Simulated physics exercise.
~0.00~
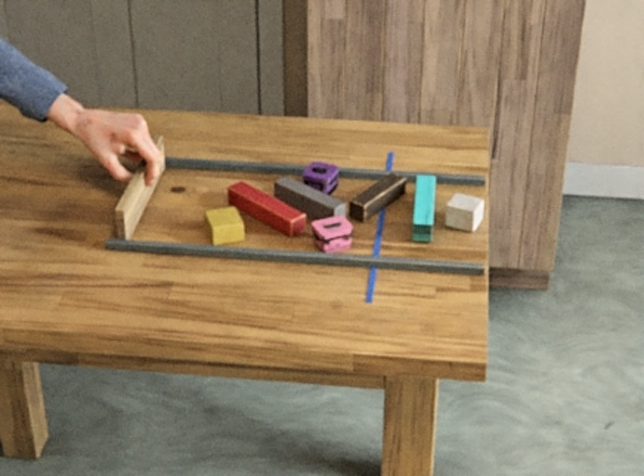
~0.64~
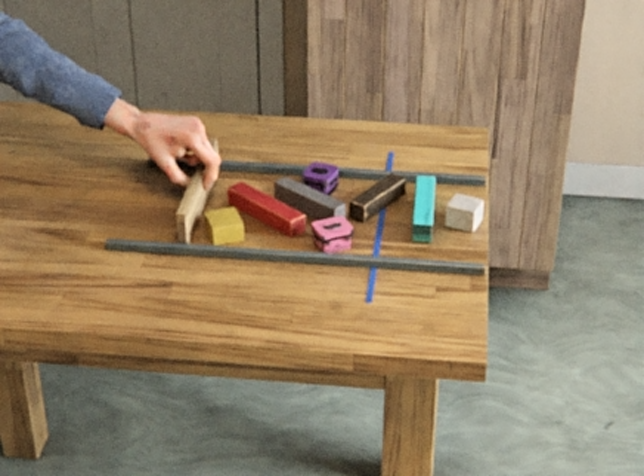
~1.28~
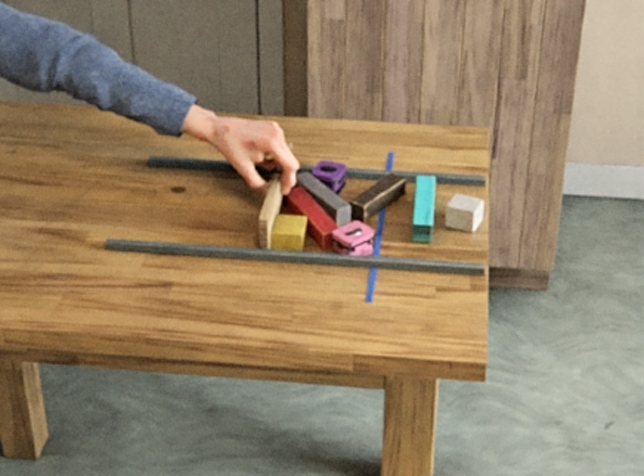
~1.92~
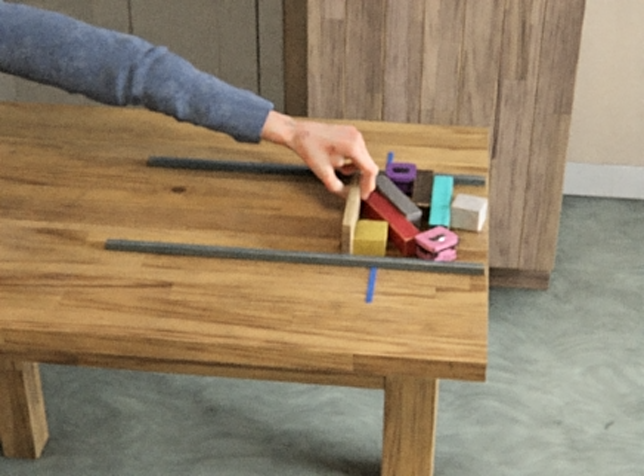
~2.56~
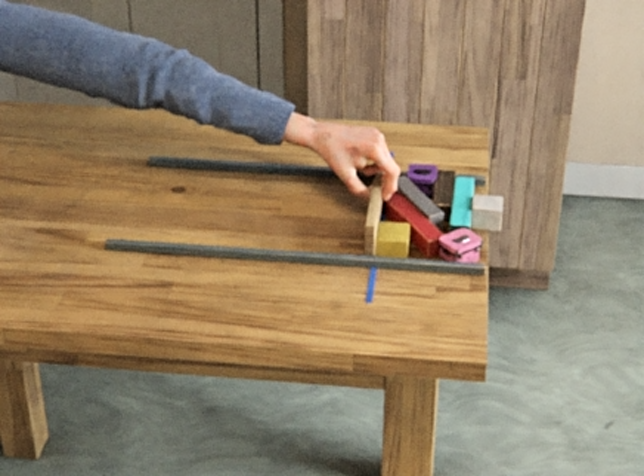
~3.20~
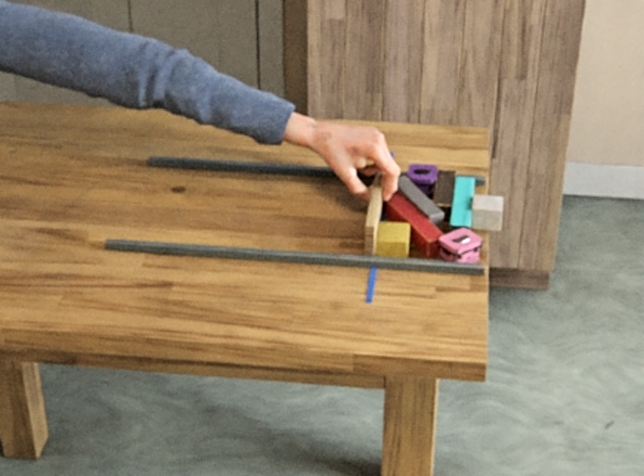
On a wooden table, a hand pushing a board right, bunching colourful pieces past blue tape to the edge, none falling off.
